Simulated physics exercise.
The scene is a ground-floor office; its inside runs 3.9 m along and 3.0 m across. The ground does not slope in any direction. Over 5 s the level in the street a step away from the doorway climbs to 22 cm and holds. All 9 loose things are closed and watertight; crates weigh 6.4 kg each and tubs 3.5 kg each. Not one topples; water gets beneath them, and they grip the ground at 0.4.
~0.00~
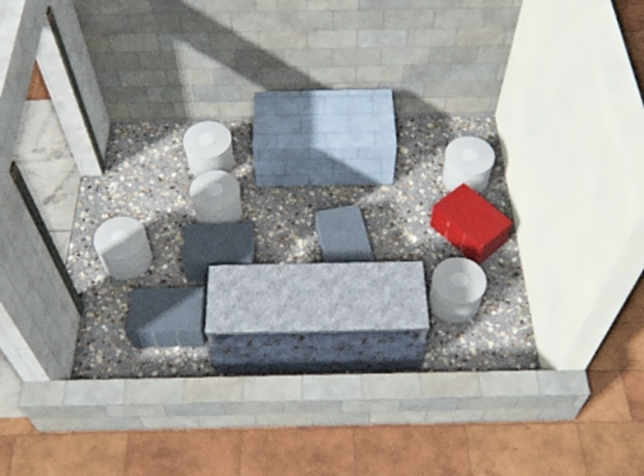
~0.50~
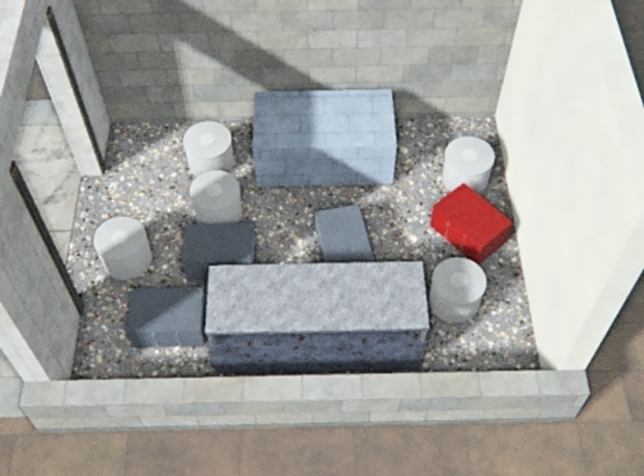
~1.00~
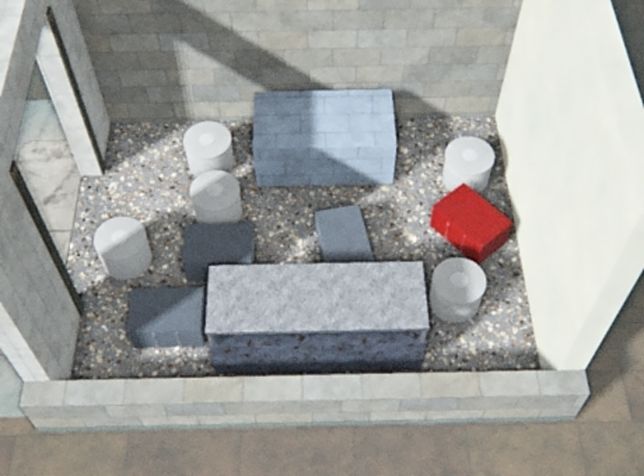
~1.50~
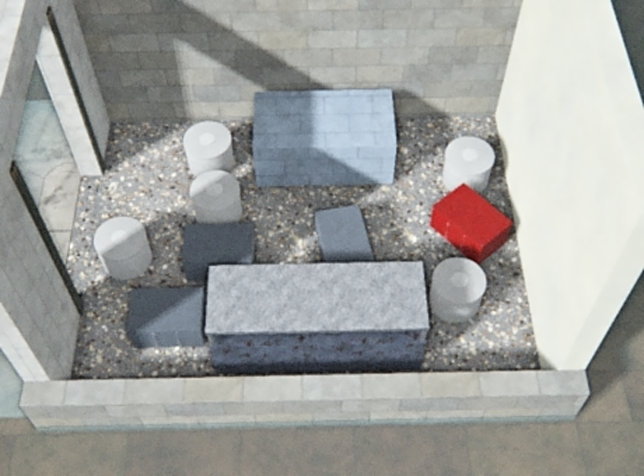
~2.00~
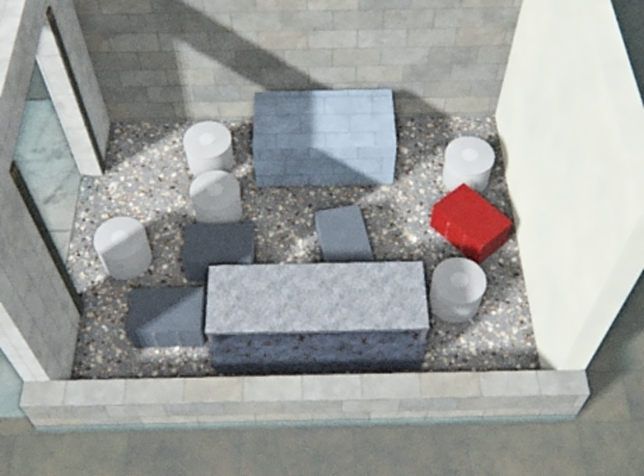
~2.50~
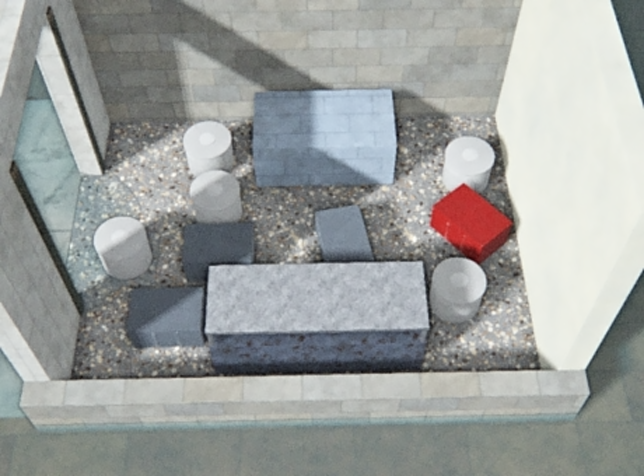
Water spreads over the ground outside the walled room while the red crate stays still.
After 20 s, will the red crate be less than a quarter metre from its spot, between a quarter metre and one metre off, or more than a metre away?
The red crate will be between a quarter metre and one metre off.
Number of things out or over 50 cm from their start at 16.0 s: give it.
9 in all.
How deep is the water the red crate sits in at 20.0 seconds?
24 cm, roughly.
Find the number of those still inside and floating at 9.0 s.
The number is 9.
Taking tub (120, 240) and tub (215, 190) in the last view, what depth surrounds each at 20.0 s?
Around 24 cm and 23 cm.
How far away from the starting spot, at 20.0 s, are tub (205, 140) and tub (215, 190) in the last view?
Net displacement, in order: 60 cm; 200 cm.
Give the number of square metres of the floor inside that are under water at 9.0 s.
Some 10.0 m2 of it.
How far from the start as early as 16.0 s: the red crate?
By then it has shifted roughly 80 cm.
After 4.0 s the red crate is near (473, 214), 0.0 m from its start, aground; 1 afloat.
After 9.0 s the red crate is near (482, 151), 0.6 m from its start, afloat; 9 afloat.
After 16.0 s the red crate is near (447, 131), 0.8 m from its start, afloat; 9 afloat.
After 20.0 s the red crate is near (431, 144), 0.7 m from its start, afloat; 9 afloat.
